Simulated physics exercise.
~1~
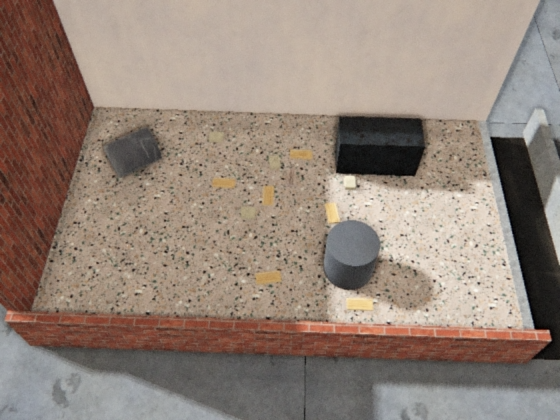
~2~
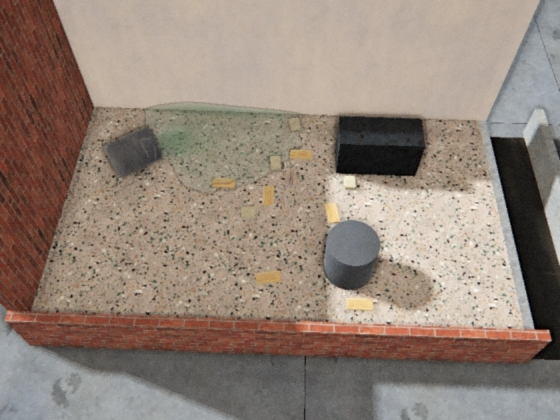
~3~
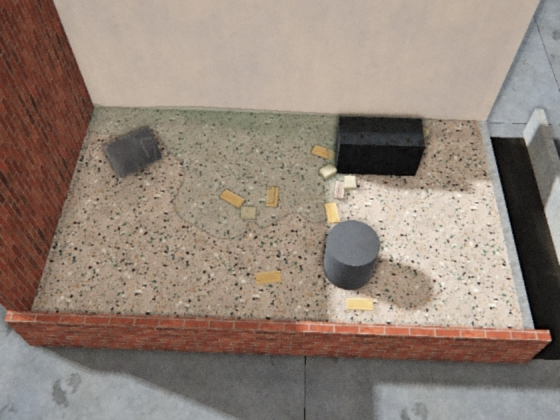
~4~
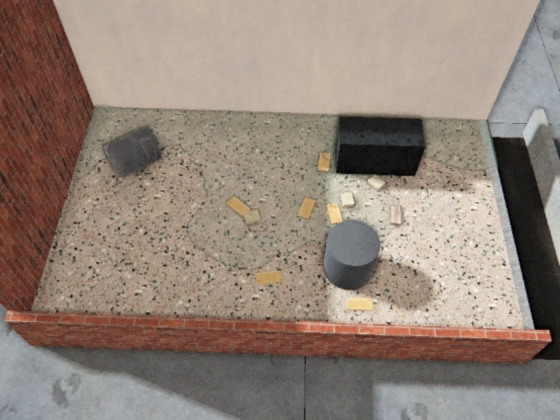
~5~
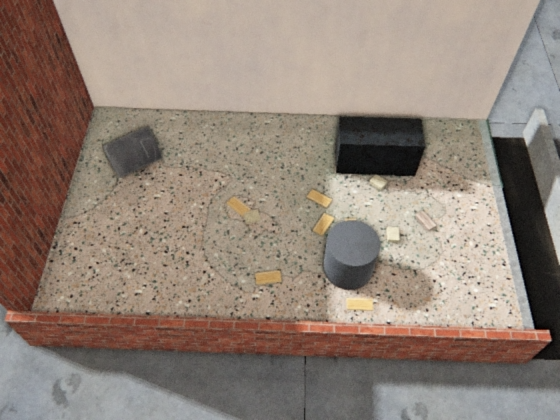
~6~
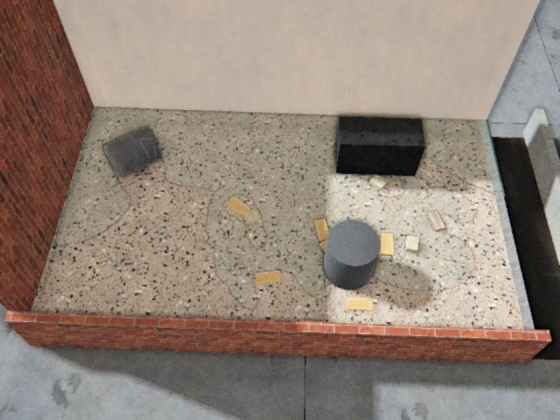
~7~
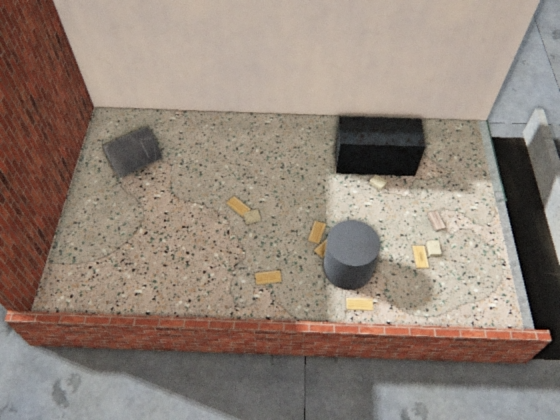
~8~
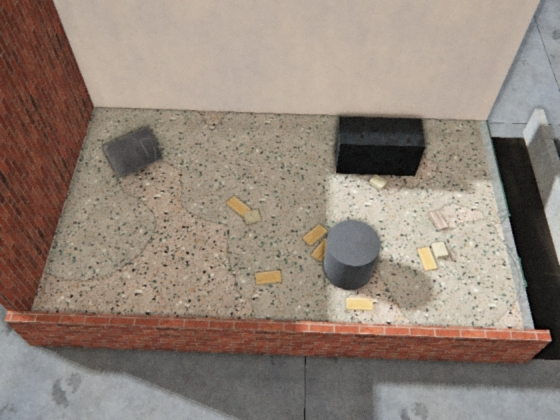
A speckled floor, walled by red brick at the left and front and a pale wall behind, is seen from above, with a dark grey drum on its side at the upper left, a black block at the upper right and a grey cylinder right of centre. Small yellow and cream pieces lie scattered between them. A faint greenish sheet of water spreads from the drum along the back and across the floor. It carries several pieces rightward and forward, some past the cylinder, while others barely shift. Finally the pieces rest around the cylinder and on the brighter right side.
